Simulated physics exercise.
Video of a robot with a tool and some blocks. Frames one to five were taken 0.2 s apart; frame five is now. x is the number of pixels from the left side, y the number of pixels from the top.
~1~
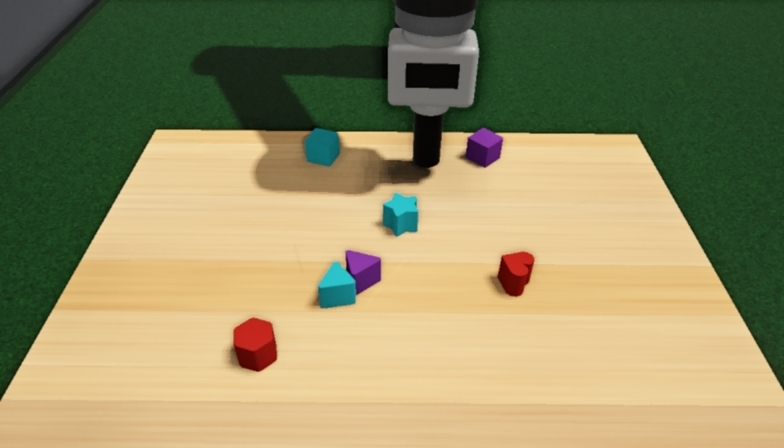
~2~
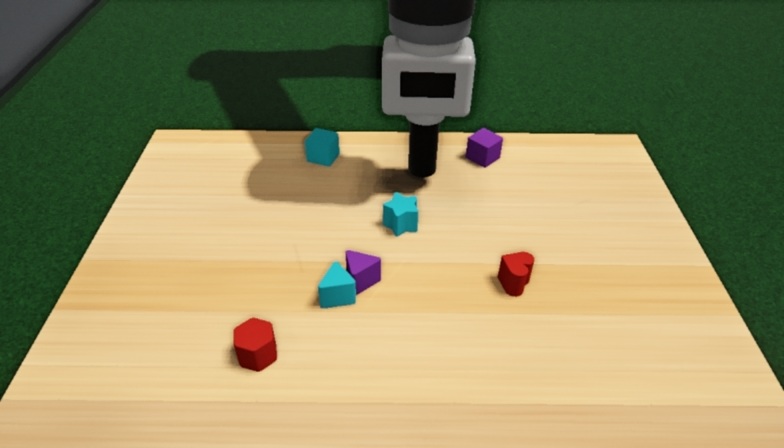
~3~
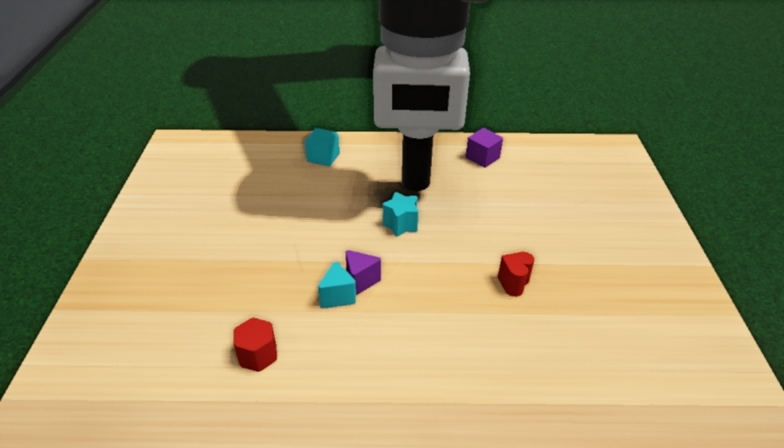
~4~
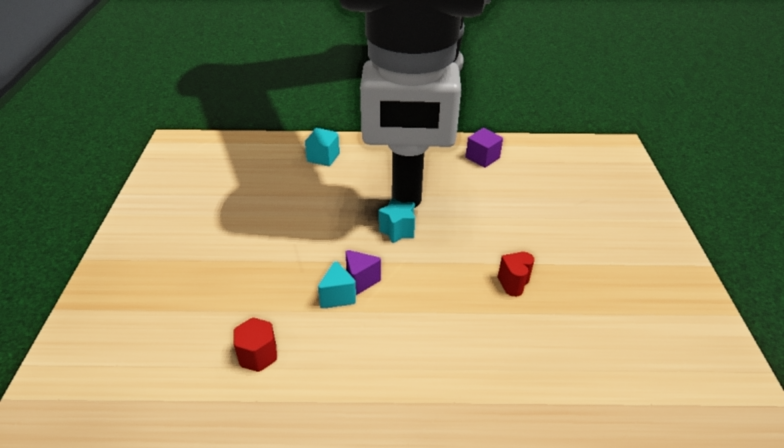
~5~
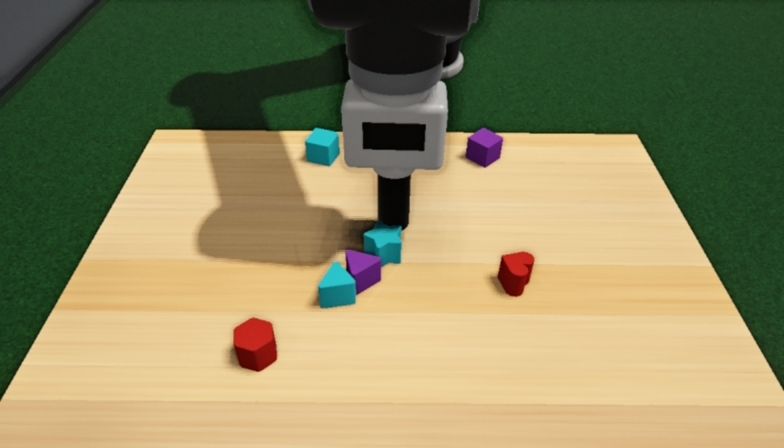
On a wooden table, a robot arm moves forward and pushes a turquoise star slightly left.
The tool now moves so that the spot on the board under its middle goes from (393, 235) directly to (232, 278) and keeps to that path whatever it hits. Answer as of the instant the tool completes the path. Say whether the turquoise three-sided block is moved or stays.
Left in place.
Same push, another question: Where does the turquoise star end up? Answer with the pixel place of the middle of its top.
At the end it should sit near (366, 244).
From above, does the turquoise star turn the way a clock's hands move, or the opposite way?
It swings round anticlockwise.
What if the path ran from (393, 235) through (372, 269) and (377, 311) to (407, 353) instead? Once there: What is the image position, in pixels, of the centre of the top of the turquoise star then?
At the end it should sit near (376, 348).
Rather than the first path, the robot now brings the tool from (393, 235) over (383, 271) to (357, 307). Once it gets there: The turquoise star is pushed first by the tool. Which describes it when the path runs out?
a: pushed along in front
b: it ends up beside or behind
Option a.
The first path, step by step. One third of the way, tool at (342, 237); purple three-sided block at (360, 266), turned 10° anticlockwise; turquoise star at (366, 244), turned 60° anticlockwise.
Two thirds of the way, tool at (286, 251); purple three-sided block at (360, 266), turned 10° anticlockwise; turquoise star at (366, 244), turned 60° anticlockwise.
At the end, tool at (228, 265); turquoise three-sided block not moved; purple three-sided block at (360, 266), turned 10° anticlockwise; turquoise star at (366, 244), turned 60° anticlockwise.
